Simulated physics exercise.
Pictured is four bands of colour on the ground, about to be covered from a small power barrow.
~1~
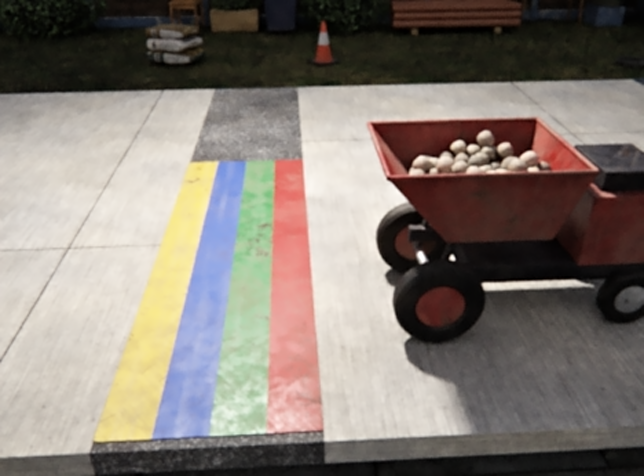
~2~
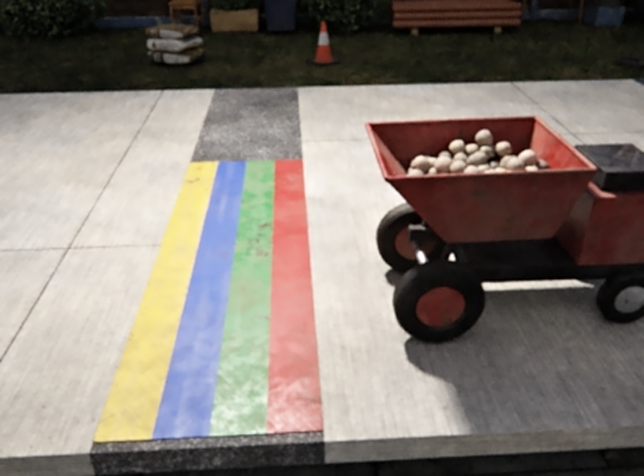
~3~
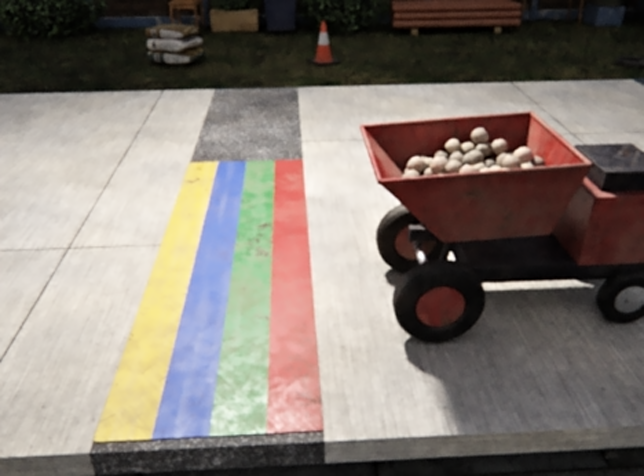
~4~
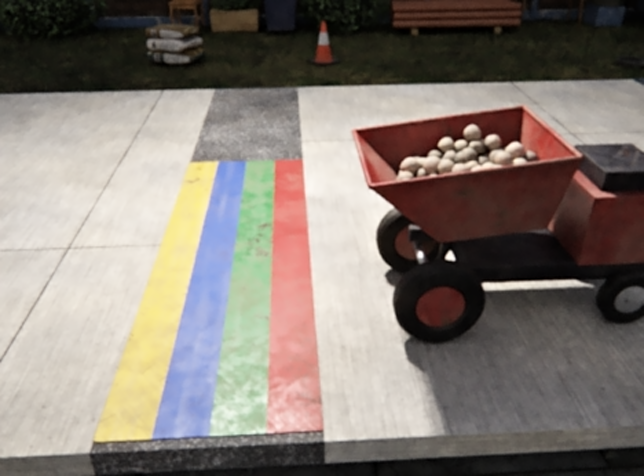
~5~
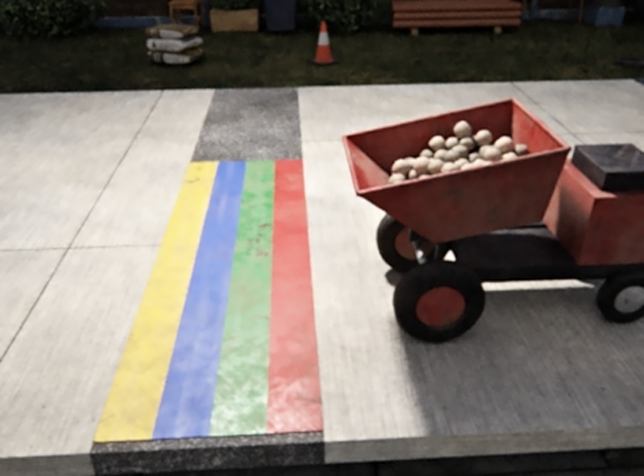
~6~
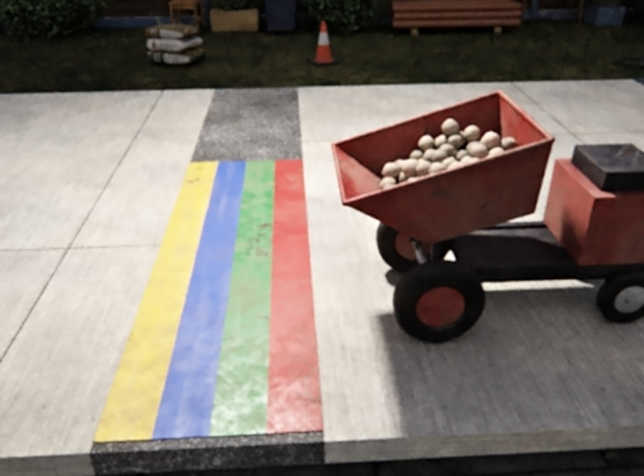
The video shows a red skip loaded with river pebbles on a small power barrow, beside yellow, blue, green and red strips on pale paving; the skip starts level, then gradually tilts toward the left while the wheels stay still.
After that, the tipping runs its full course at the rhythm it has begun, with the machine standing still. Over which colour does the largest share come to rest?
The largest share rests over green.
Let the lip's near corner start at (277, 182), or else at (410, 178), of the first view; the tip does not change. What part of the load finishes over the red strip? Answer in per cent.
0 % then 30 %.
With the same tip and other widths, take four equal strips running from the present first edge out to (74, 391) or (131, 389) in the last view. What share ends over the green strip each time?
First case 40 per cent, second case 30 per cent.
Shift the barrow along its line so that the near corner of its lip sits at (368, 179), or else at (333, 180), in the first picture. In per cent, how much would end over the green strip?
30 % and 10 %.
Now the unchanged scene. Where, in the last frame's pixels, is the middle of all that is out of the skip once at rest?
I'd mark it at roughly (240, 305).
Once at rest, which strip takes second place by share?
That would be the blue one, in second.
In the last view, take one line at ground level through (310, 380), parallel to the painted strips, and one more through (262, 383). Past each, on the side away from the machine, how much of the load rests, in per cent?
I'd say about 70 and about 60 in a hundred.
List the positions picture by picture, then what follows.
In the first frame, lip of the skip at (389, 179), level; top of the load at (486, 173), river pebbles; red strip at (294, 376); green strip at (242, 378); blue strip at (191, 380); yellow strip at (139, 383).
In the second frame, lip of the skip at (387, 180), level; top of the load at (501, 178).
In the third frame, lip of the skip at (380, 182), tipped barely; top of the load at (497, 176).
In the fourth frame, lip of the skip at (371, 187), tipped a little; top of the load at (490, 173).
In the fifth frame, lip of the skip at (358, 194), tipped a little; top of the load at (489, 155).
In the sixth frame, lip of the skip at (345, 204), tipped clearly; top of the load at (493, 153); red strip at (294, 376); green strip at (242, 378); blue strip at (191, 380); yellow strip at (139, 383).
Soon, skip tipped steeply; all in the skip.
A while on, skip tipped right over; nearly all in the skip; a stray few over the red strip; a small part over the green strip.
Towards the end, skip tipped right over; about a third in the skip; a small part over the red strip; about a third over the green strip; a small part over the blue strip; a stray few over the yellow strip.
Finally, skip tipped right over; about a third in the skip; a small part over the red strip; about a third over the green strip; about a quarter over the blue strip; a stray few over the yellow strip; a stray few off the paint.
